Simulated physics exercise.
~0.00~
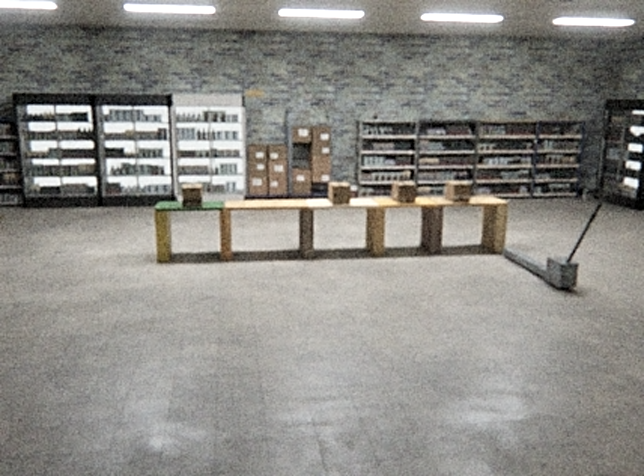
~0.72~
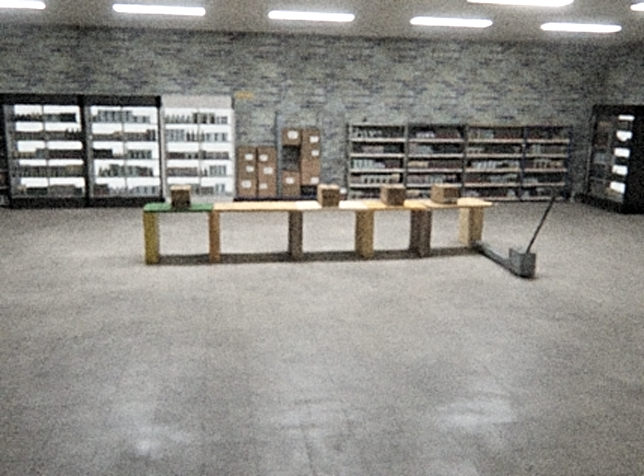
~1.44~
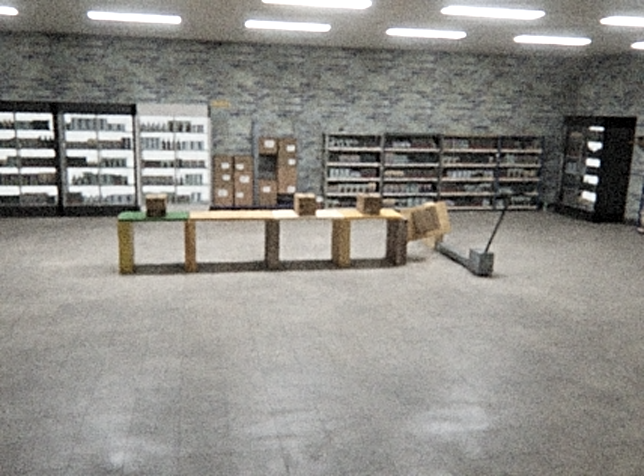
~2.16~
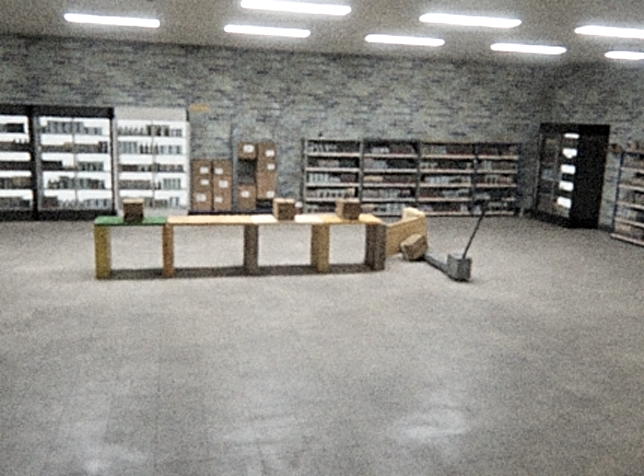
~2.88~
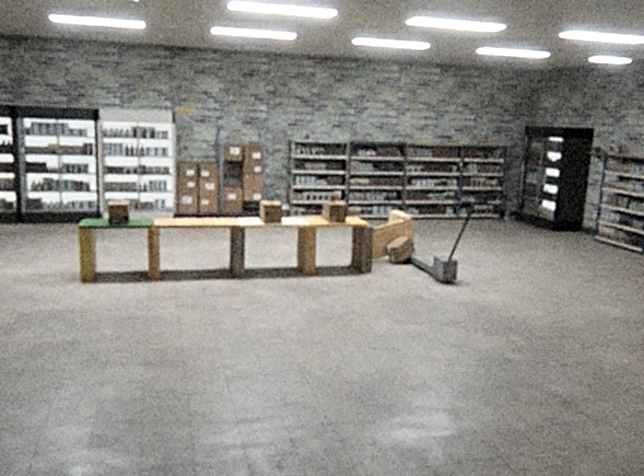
A low jack slid in at the right end of a long makeshift rack in a storeroom, and the end upright, its board and a carton toppled to the floor, while the rest, including the green board and yellow upright, stayed standing.
